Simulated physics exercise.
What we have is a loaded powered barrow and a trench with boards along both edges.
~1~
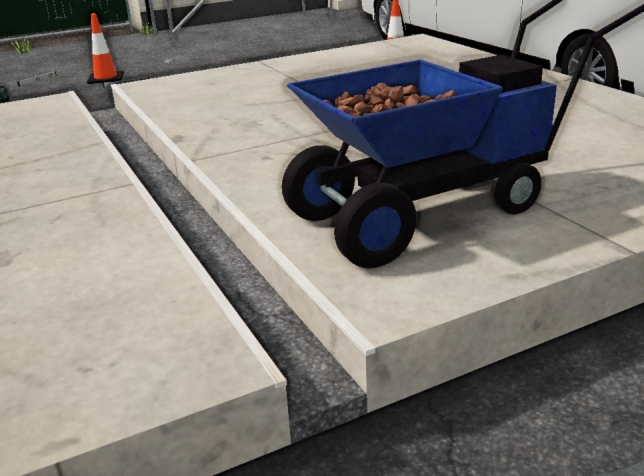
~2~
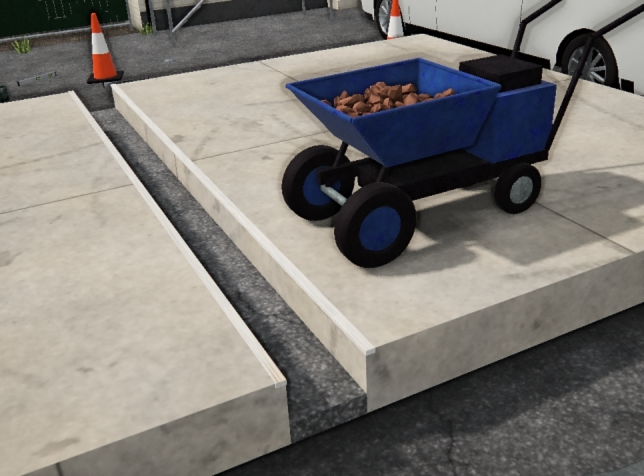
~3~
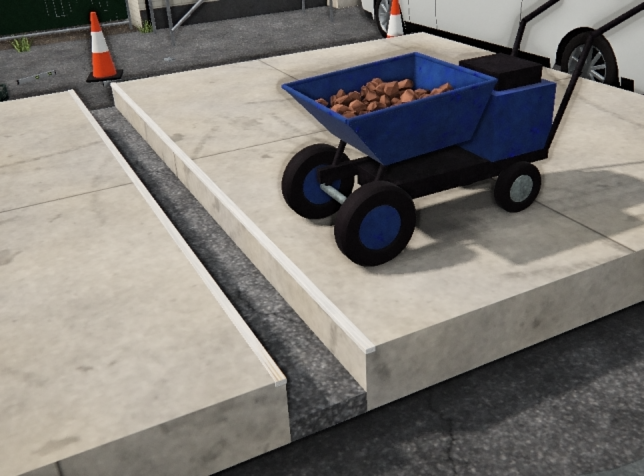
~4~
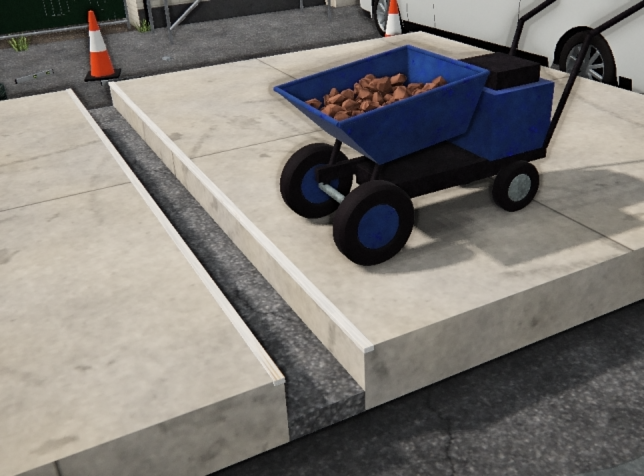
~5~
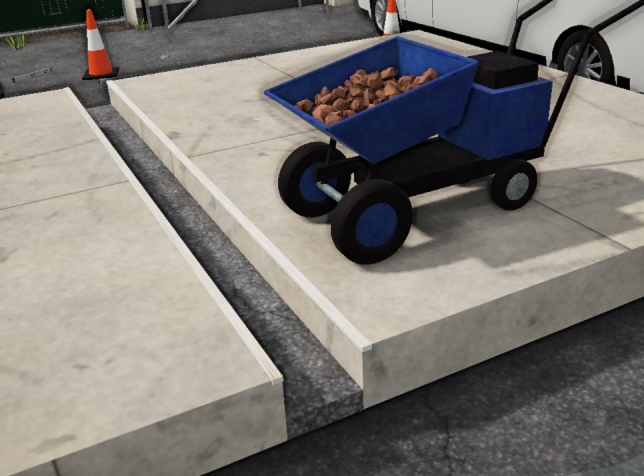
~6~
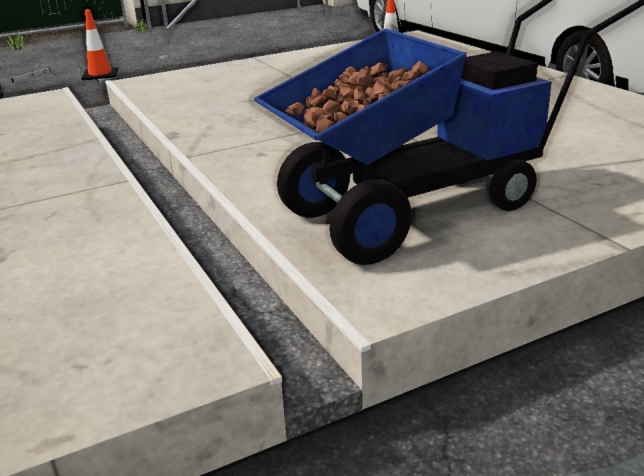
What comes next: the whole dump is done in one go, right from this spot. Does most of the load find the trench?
Predicted result: Mostly in.
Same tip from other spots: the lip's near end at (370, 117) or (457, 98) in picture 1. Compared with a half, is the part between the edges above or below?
To start, the greater share; after that, the lesser share.
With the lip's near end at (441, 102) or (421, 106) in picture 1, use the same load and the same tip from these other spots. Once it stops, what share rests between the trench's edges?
The first gives close to 50 per cent and the second 90 per cent.
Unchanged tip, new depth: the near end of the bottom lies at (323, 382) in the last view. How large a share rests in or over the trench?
60 %.
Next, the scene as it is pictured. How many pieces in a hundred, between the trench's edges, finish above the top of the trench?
0 per cent or thereabouts.
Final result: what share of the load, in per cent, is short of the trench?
Roughly 0 in a hundred.
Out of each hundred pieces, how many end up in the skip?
It ends up near 0 per cent.
Just after the last frame, skip tipped steeply; every one in the skip.
A moment on, skip tipped right over; the larger part in the skip; about a tenth in or heaped over the trench; just a few beyond it; about a tenth falling.
Further on, skip tipped right over; about a tenth in the skip; roughly half in or heaped over the trench; roughly a third beyond it.
When it is over, skip tipped right over; roughly two thirds in or heaped over the trench; roughly a third beyond it.
